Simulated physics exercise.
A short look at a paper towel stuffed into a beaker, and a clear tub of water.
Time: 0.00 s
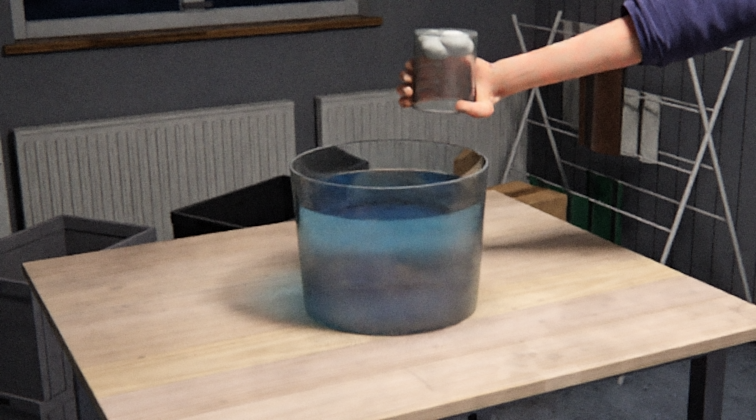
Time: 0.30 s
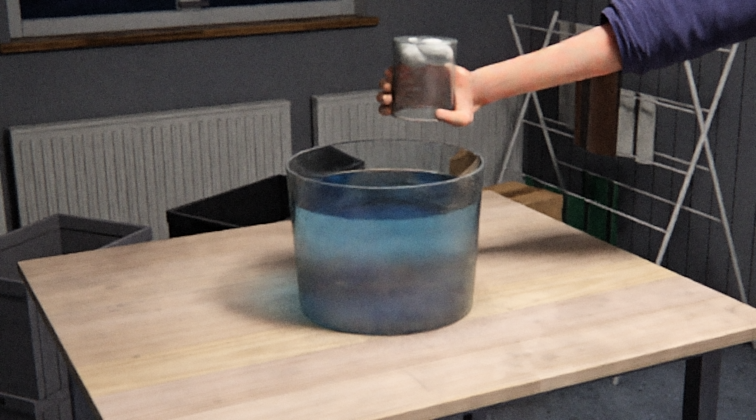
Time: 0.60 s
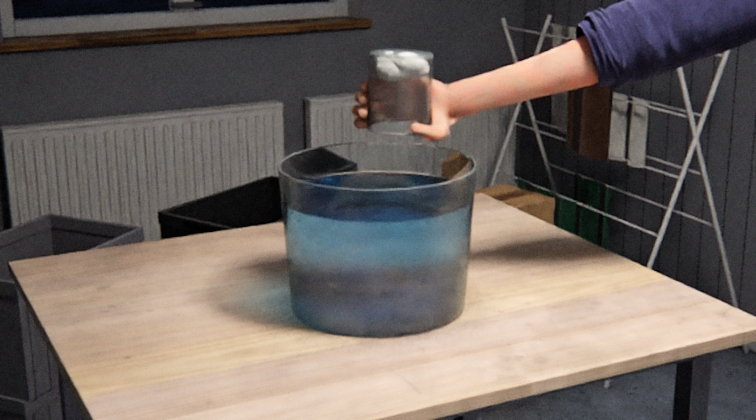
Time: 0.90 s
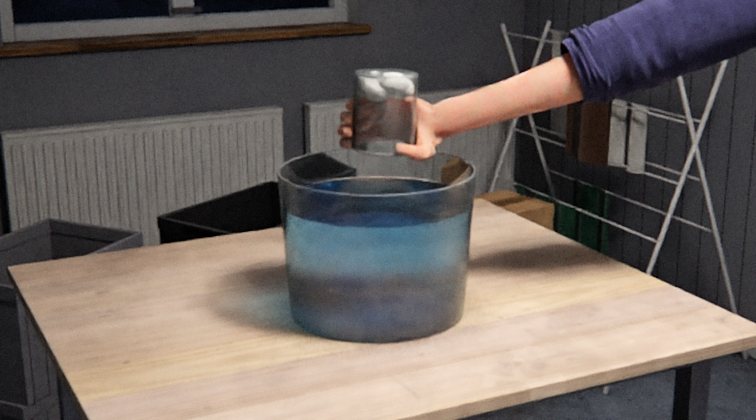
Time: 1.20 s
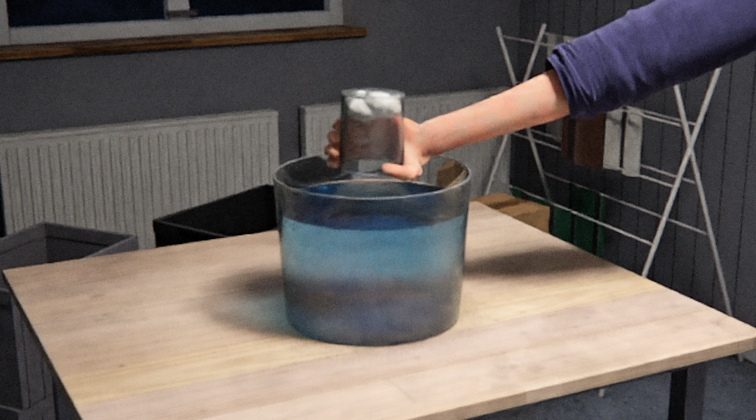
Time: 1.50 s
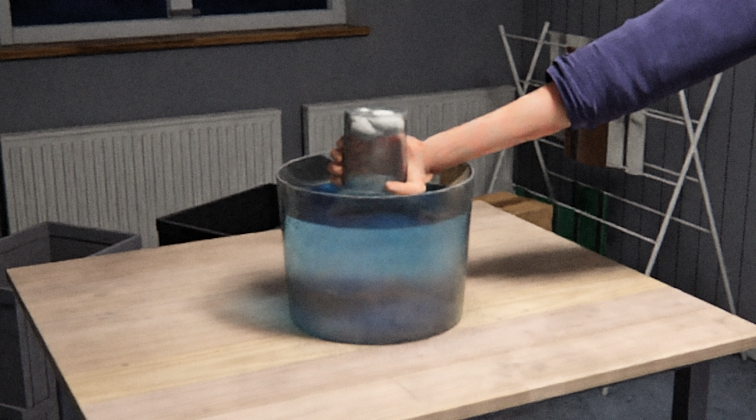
In a dim room with grey walls, white radiators and a folding drying rack at the right, a pale wooden table is seen from slightly above. A clear tub of bluish water stands on it, while a hand in a purple-blue sleeve holds an upturned beaker with white paper towel inside. The arm lowers the beaker leftward and down to just over the water as the view shifts slightly.
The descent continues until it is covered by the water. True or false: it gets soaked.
False.
By 2.0 s, the beaker enters the water.
By 2.6 s, air is trapped inside and holds the level down.
By 4.0 s, the beaker is under, still full of air, and the paper towel is dry.
